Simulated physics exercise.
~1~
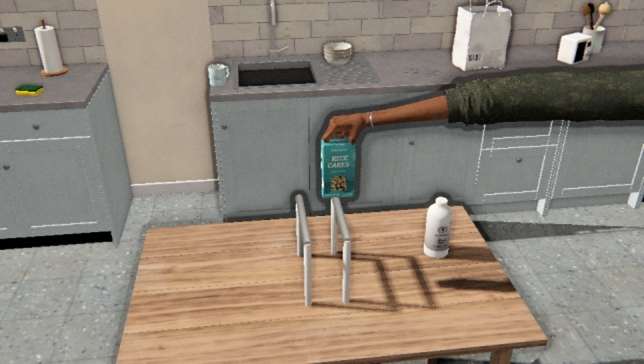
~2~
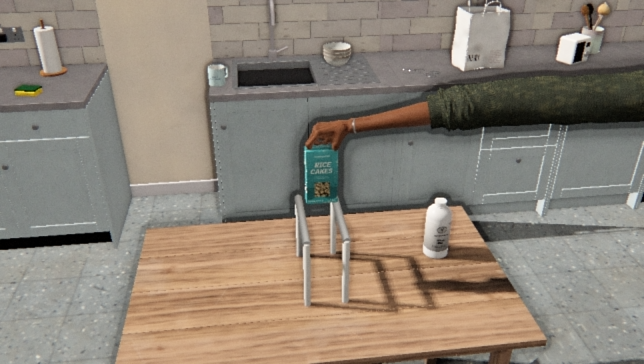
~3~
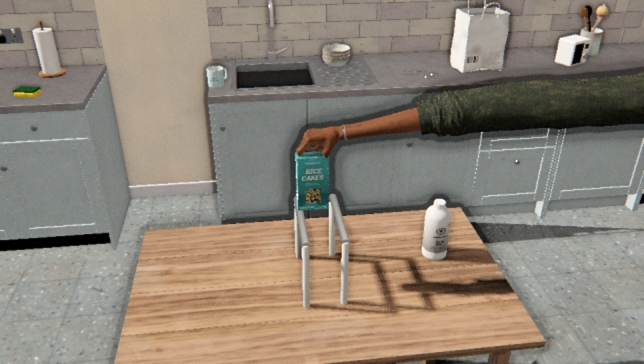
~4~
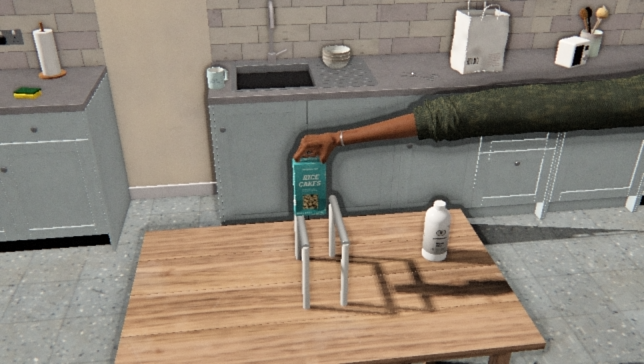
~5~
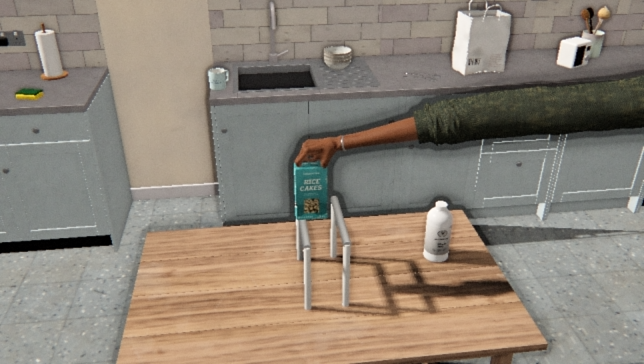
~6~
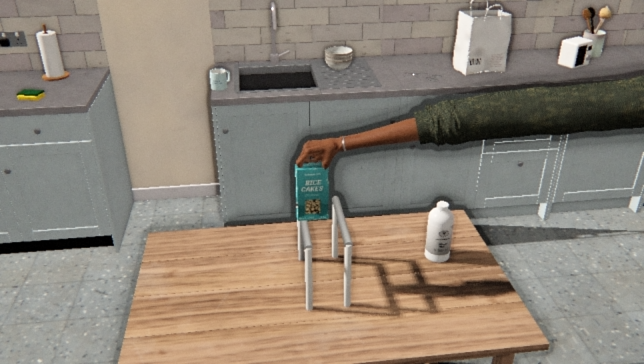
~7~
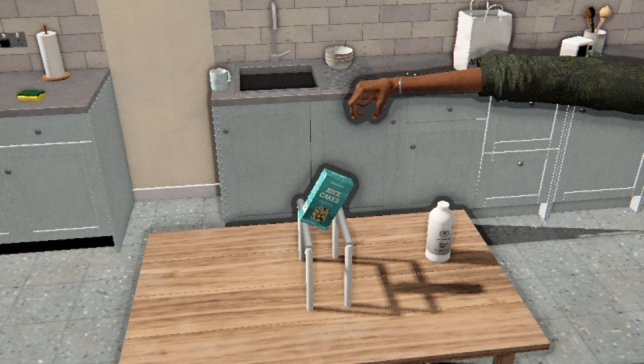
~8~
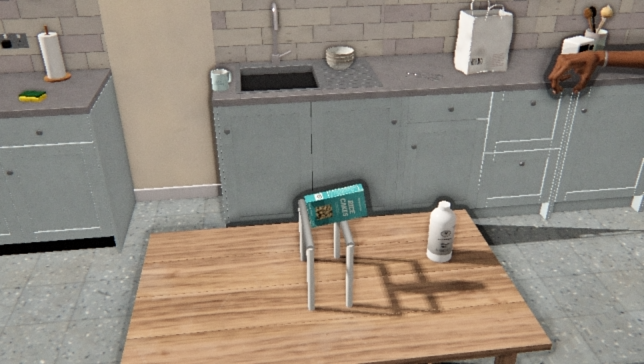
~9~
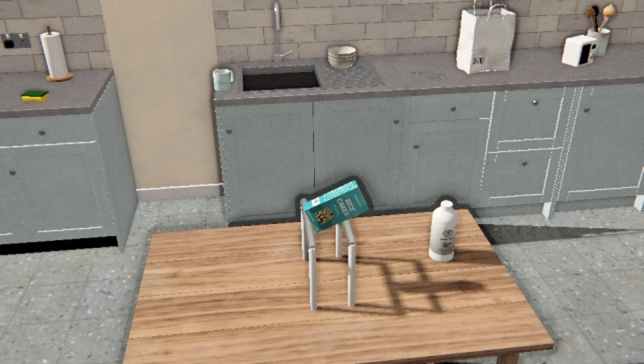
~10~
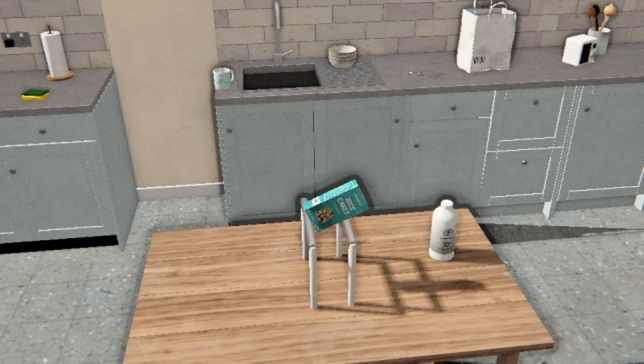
To begin with, a hand reaching in from the right holds a turquoise packet upright above a pale stand with two rails and a gap between them, on a wooden table in a kitchen. A white bottle stands to the right. The hand shifts the packet left and lowers it until it is steady at the top of the stand. Then it lets go and draws back to the right, and the packet tips rightward and rolls onto its side. It comes to rest tilted across the rails, lodged above the gap, while the bottle remains standing.
